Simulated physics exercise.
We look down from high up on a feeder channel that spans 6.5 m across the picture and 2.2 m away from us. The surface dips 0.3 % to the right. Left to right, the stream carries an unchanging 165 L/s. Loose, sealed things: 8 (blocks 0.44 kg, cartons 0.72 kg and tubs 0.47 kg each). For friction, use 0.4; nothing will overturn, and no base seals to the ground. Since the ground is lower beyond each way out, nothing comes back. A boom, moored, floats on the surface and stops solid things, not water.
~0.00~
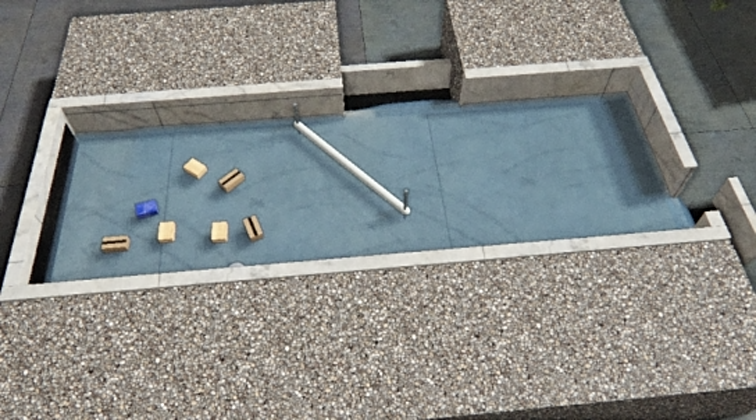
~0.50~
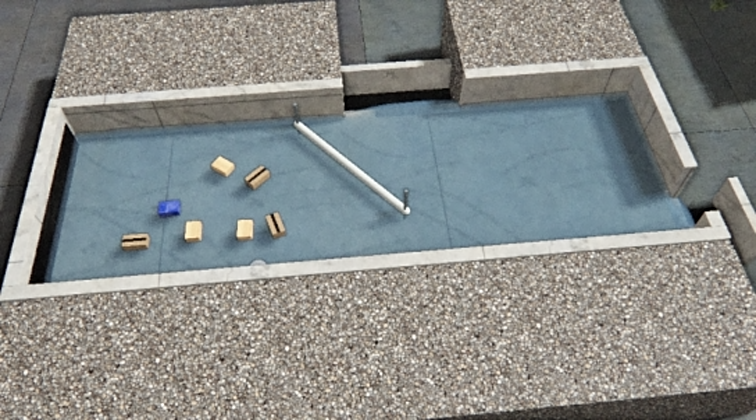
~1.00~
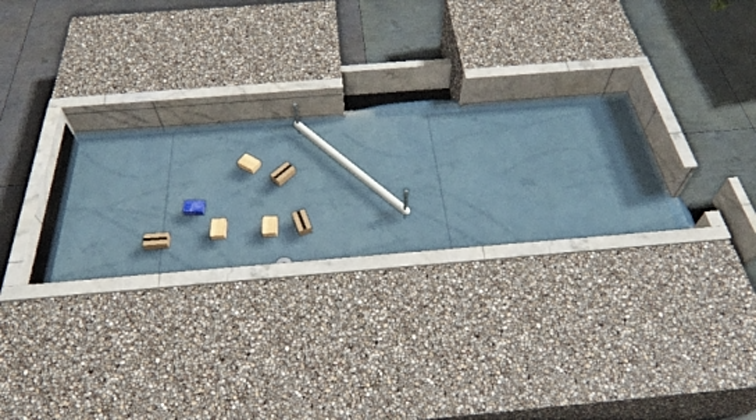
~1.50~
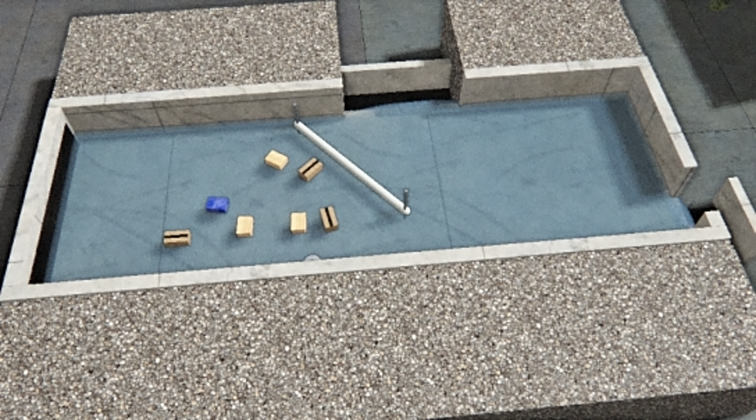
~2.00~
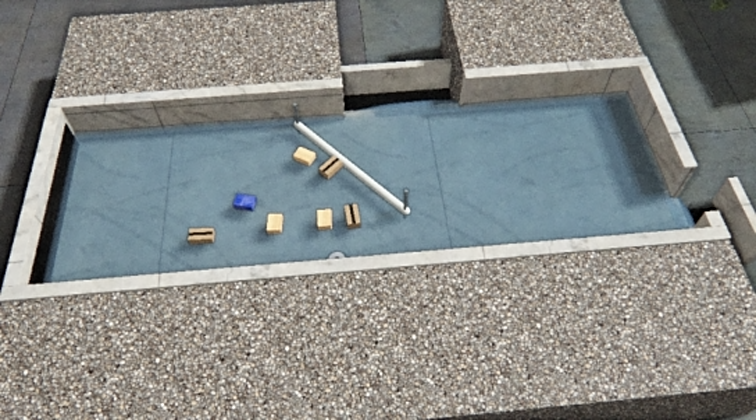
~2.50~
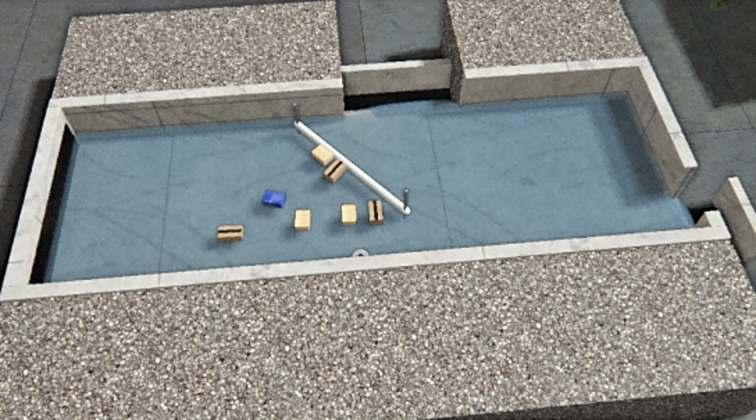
Shallow water channel seen from above, with tan blocks and one blue block drifting right, the leading ones meeting a slanted white bar.
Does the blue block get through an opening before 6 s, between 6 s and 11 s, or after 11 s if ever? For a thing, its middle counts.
After 11 s, or never.
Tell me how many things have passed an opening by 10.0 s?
0 of them.
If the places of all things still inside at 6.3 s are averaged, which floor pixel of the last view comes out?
(397, 215).
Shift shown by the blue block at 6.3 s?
Roughly 250 cm.
After 3.5 s the blue block is near (330, 190), 1.9 m from its start, afloat; 0 of 8 are out; 8 afloat.
After 6.3 s the blue block is near (373, 197), 2.4 m from its start, afloat; 0 of 8 are out; 8 afloat.
After 10.0 s the blue block is near (381, 203), 2.5 m from its start, afloat; 0 of 8 are out; 8 afloat.
After 14.0 s the blue block is near (385, 206), 2.5 m from its start, afloat; 1 of 8 are out; 7 afloat.
